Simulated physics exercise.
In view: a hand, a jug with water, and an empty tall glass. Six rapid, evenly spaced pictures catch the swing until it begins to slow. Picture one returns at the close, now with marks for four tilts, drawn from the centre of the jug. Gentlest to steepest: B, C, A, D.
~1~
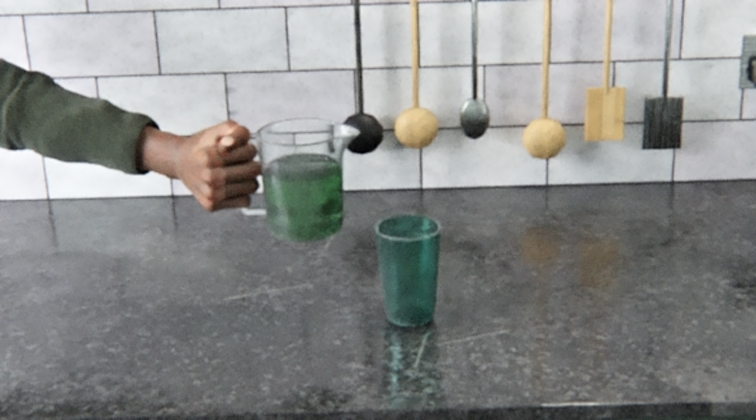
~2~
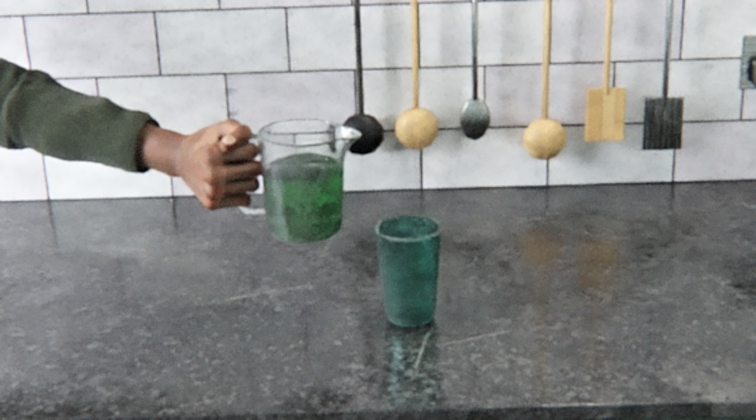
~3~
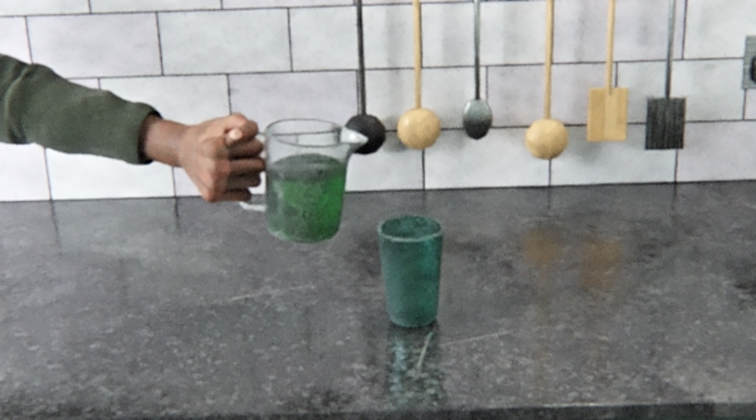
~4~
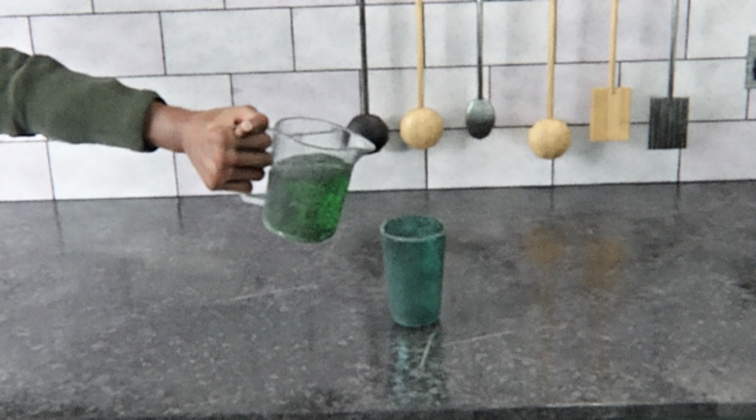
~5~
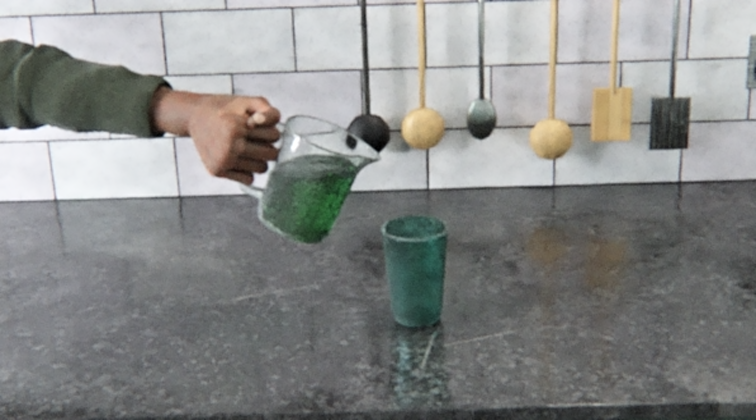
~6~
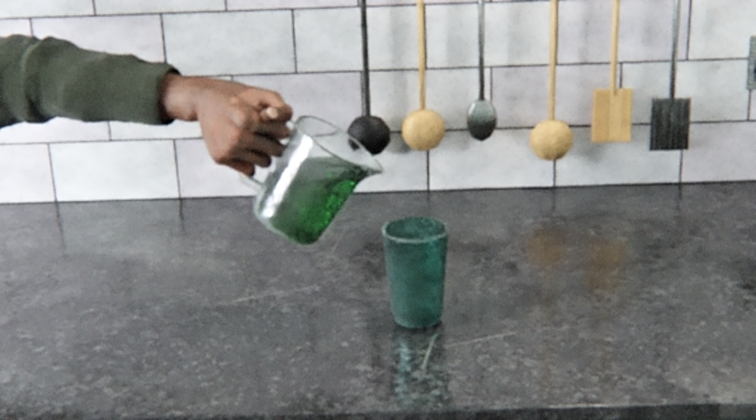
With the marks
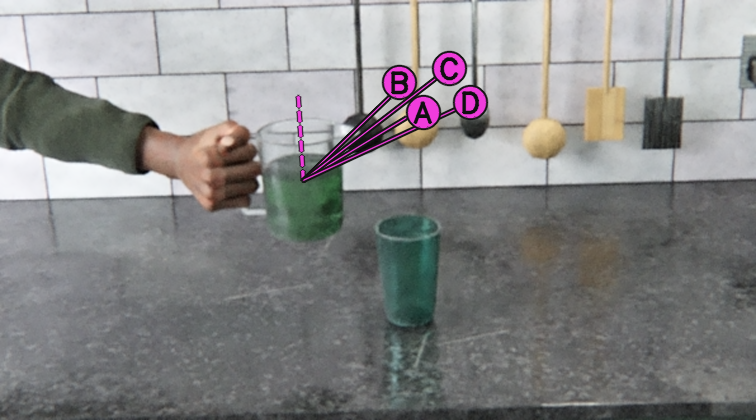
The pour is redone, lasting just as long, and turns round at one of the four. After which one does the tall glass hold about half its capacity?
Best: D.
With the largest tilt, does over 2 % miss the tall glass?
No.
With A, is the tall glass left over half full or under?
Under.
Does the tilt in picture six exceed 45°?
No, it does not.
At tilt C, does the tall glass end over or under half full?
Under half.
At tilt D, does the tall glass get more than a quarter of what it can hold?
Yes.
On the marked copy, A at (406, 117); B at (389, 97); C at (435, 78); D at (455, 109).
Choosing A, the tall glass ends with about 35 % of what it can hold.
Choosing B, the tall glass ends with about 12 % of what it can hold.
Choosing C, the tall glass ends with about 22 % of what it can hold.
Choosing D, the tall glass ends with about 51 % of what it can hold.
